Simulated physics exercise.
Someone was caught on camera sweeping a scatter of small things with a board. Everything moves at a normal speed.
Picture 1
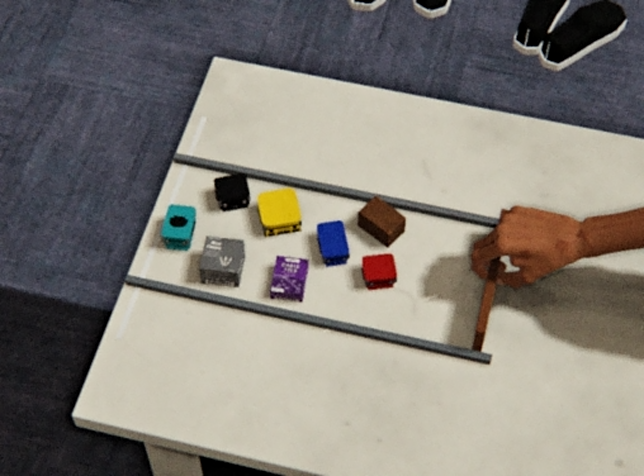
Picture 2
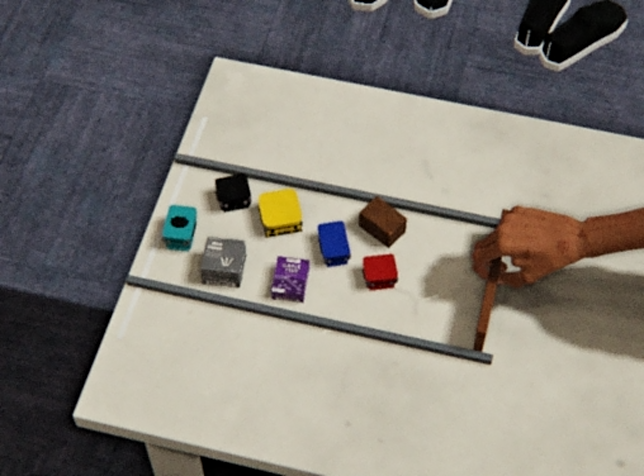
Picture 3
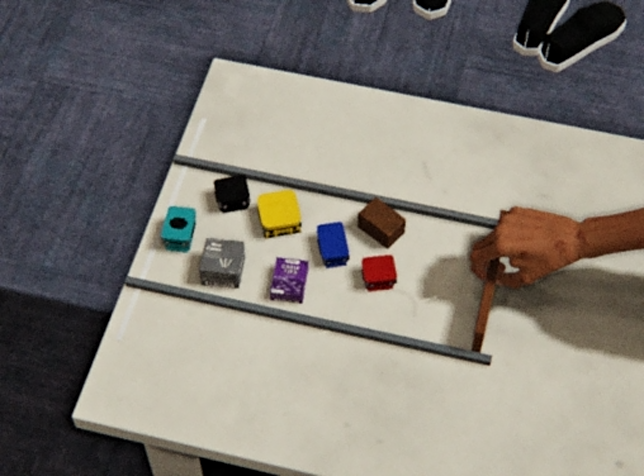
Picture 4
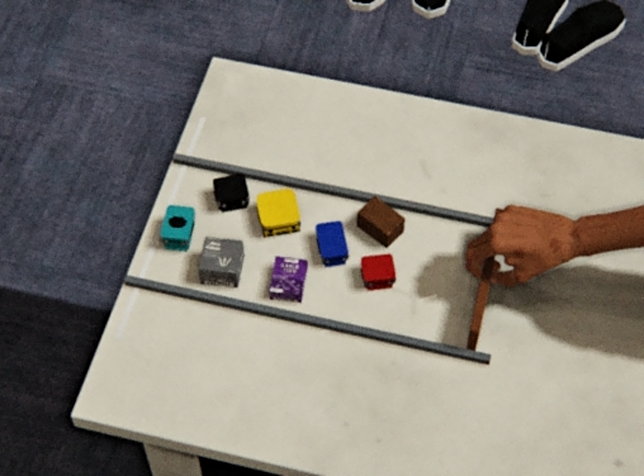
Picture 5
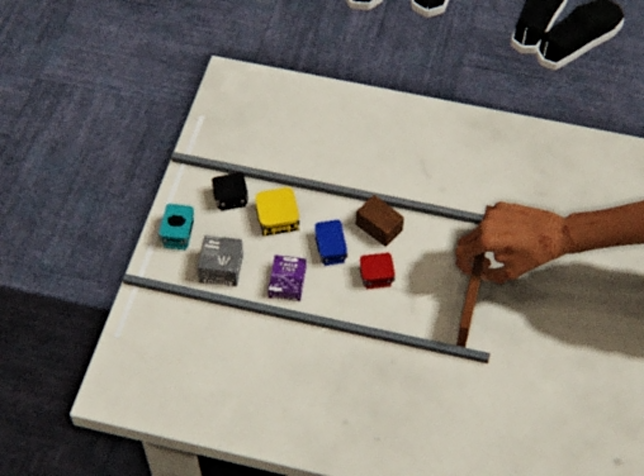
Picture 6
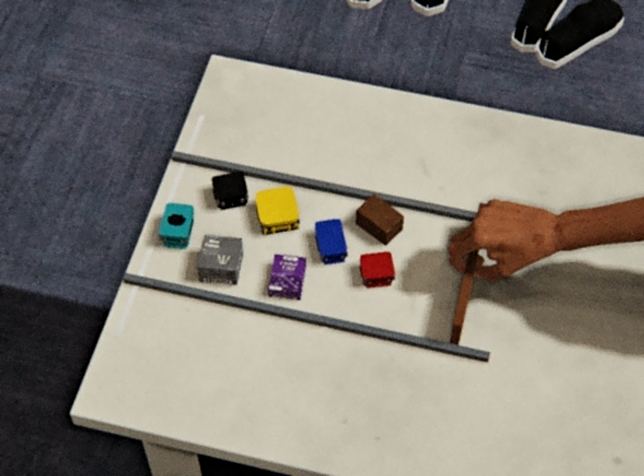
The video shows a hand holding a brown board upright between two grey rails on a white table, near scattered small coloured boxes and cases; the board rests at first, then slides slightly left while the objects stay put.
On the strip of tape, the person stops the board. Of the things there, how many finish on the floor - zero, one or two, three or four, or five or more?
Five or more finish on the floor.
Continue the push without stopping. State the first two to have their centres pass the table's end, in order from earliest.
In order: The black case, the turquoise case.
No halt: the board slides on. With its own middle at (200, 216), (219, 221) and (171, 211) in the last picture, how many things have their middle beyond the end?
First 4, then 2, finally 5.
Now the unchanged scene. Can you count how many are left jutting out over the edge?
Answer: 1.
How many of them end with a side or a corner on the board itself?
Contact count: 1.
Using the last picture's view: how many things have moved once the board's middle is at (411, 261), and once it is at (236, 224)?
The number moved is 0 and then 8.
Soon after, none off yet; turquoise case at rest near (178, 226); black case at rest near (230, 191); grey box at rest near (221, 260).
After that, none off yet; turquoise case at rest near (178, 226); black case displaced about its own width near (207, 183); grey box moving near (211, 257).
And then, one off so far; turquoise case displaced about its own width near (144, 206); black case on its way down near (142, 206); grey box displaced well along near (142, 241).
In the end, the number that fall off is five or more; gone, brown block, blue case, purple box, yellow case, grey box, black case and turquoise case.
